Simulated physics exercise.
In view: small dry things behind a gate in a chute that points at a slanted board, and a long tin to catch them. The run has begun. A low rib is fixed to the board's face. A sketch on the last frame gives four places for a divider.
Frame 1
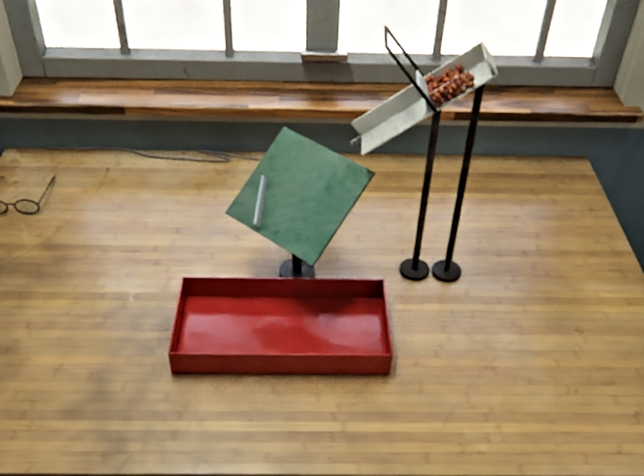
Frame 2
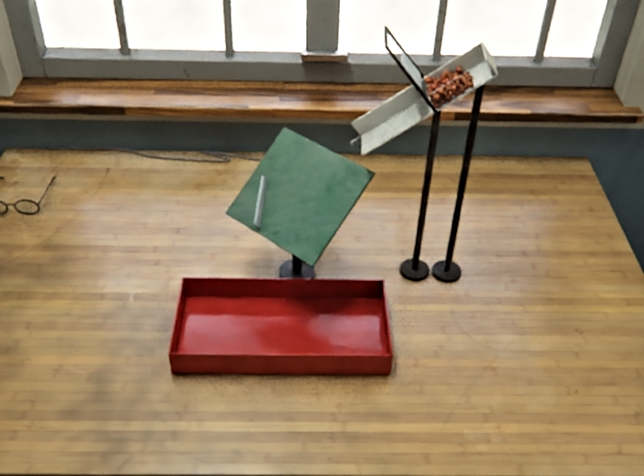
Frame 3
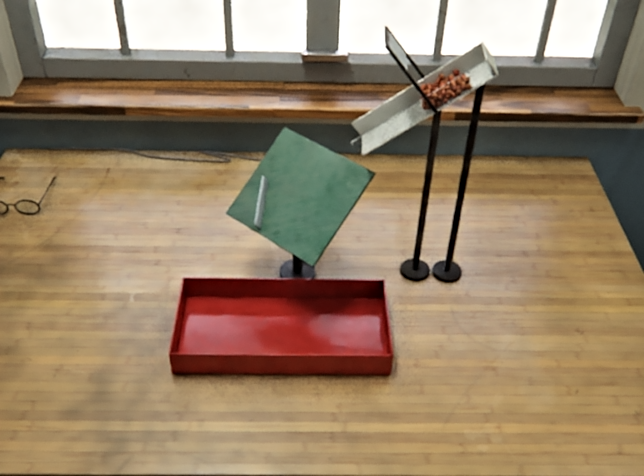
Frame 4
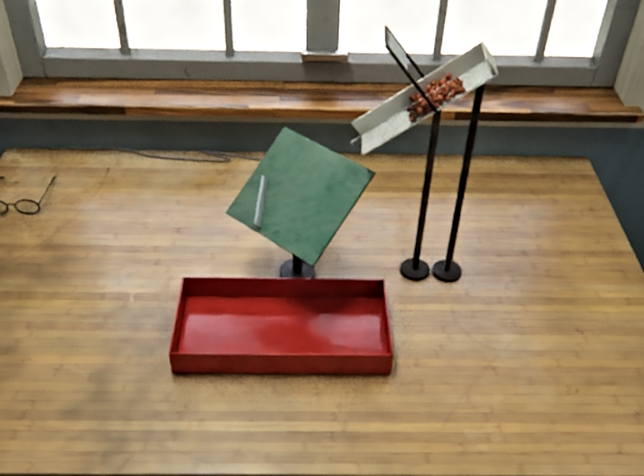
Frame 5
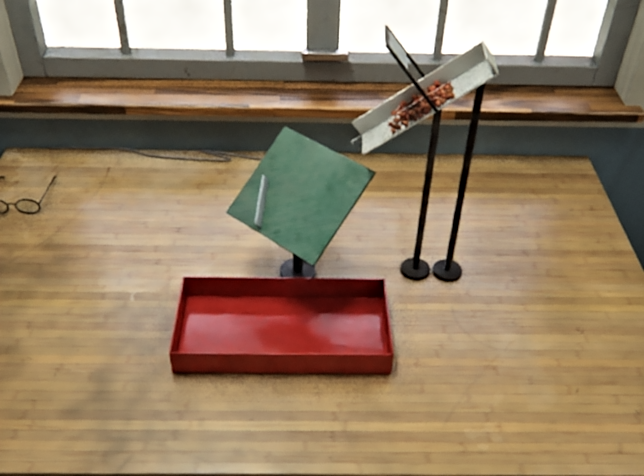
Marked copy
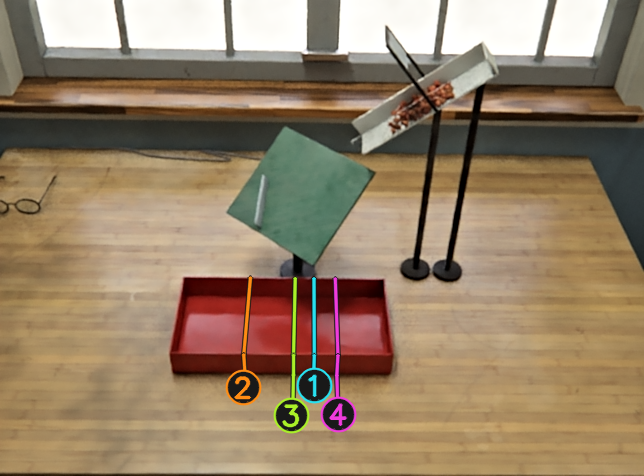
On a wooden table, reddish pellets slide down a pale chute toward the left.
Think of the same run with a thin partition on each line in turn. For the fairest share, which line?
Line 2.
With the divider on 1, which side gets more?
Left.
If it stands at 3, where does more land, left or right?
The left side.
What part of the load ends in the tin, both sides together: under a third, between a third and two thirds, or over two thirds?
It is over two thirds.
On the marked copy, line 1 crosses the front rim at (314, 354); line 2 crosses the front rim at (243, 353); line 3 crosses the front rim at (293, 354); line 4 crosses the front rim at (337, 354).
If 1 is chosen, of what is caught, every piece on the left of the divider, not one piece on the right.
If 2 is chosen, of what is caught, roughly half on the left of the divider, roughly half on the right.
If 3 is chosen, of what is caught, every piece on the left of the divider, not one piece on the right.
If 4 is chosen, of what is caught, every piece on the left of the divider, not one piece on the right.
